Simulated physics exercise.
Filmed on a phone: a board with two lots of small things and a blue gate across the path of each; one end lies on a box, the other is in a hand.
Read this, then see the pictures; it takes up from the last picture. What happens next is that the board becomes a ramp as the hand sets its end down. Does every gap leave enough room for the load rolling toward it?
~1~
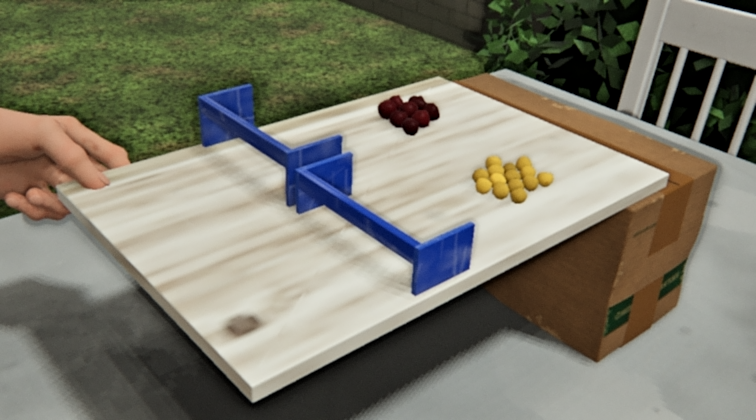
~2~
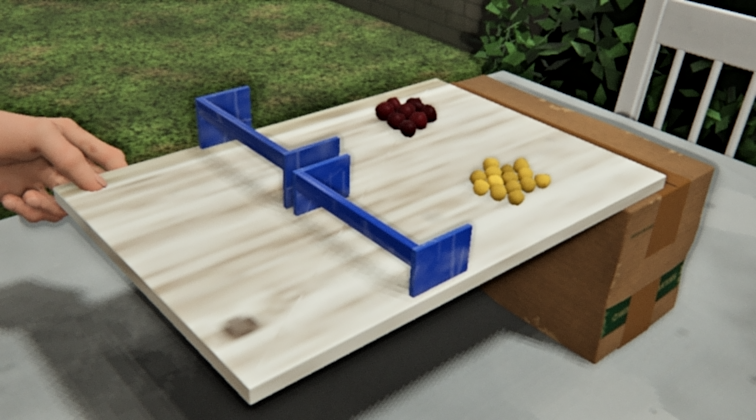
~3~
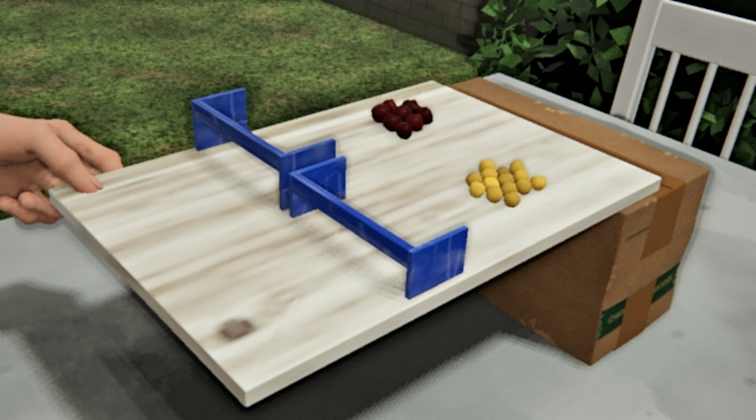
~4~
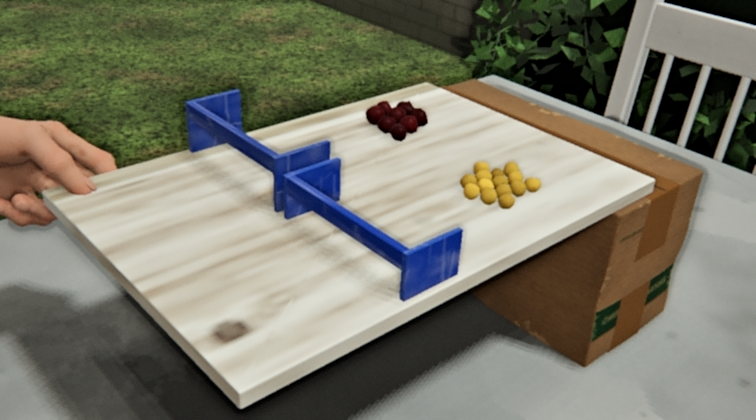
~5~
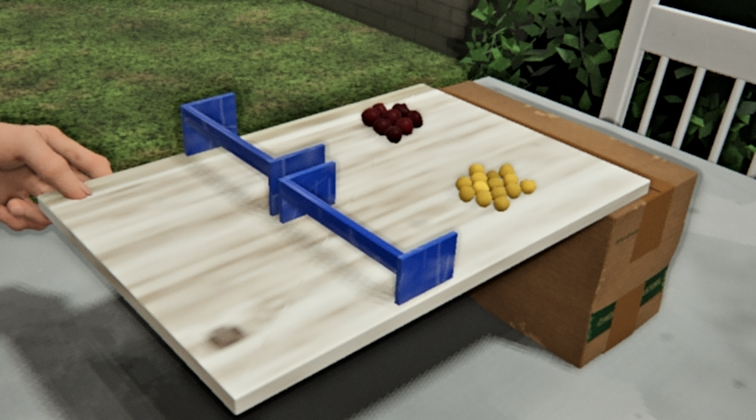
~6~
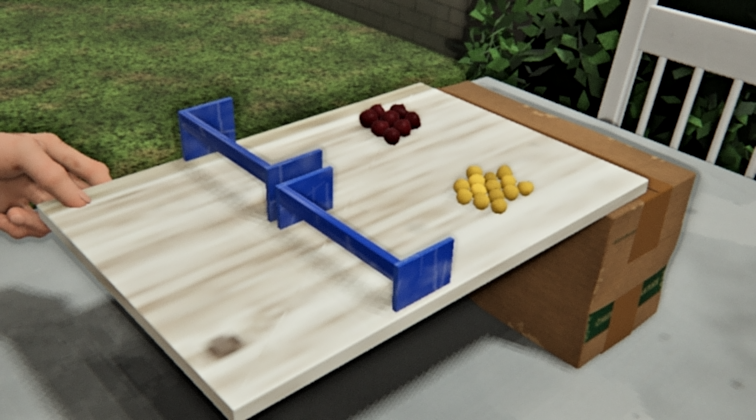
The near lot is going to end up beyond it; the far lot is going to end up beyond it.
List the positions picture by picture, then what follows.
Held end of the board at (258, 376), level; box at (535, 201), nearly half as high as the board is long; near lot at (513, 178), a few puffed corn balls; far lot at (408, 111), a few dried cherries; near gate at (355, 214), its slot higher than a piece; far gate at (244, 130), its slot higher than a piece, in the first frame.
Held end of the board at (256, 378), level; far lot at (406, 113), in the second frame.
Held end of the board at (251, 380), level; near lot at (506, 182), in the third frame.
Held end of the board at (246, 382), level; far lot at (397, 117), in the fourth frame.
Held end of the board at (241, 388), level; near lot at (496, 186), in the fifth frame.
Held end of the board at (240, 398), down by 2°; box at (517, 208); near lot at (493, 188), not moving; far lot at (390, 120), not moving; near gate at (336, 230); far gate at (224, 146), in the sixth frame.
Then, 0.46 s after the last picture, board sloping at 13°; near lot where it was; far lot where it was.
Then, 0.94 s after the last picture, board sloping at 25°; near lot on its way down; far lot on its way down.
Then, 1.52 s after the last picture, board resting at 28°; near lot all past its gate; far lot all past its gate.
At rest, board resting at 28°; near lot all past its gate; far lot all past its gate.
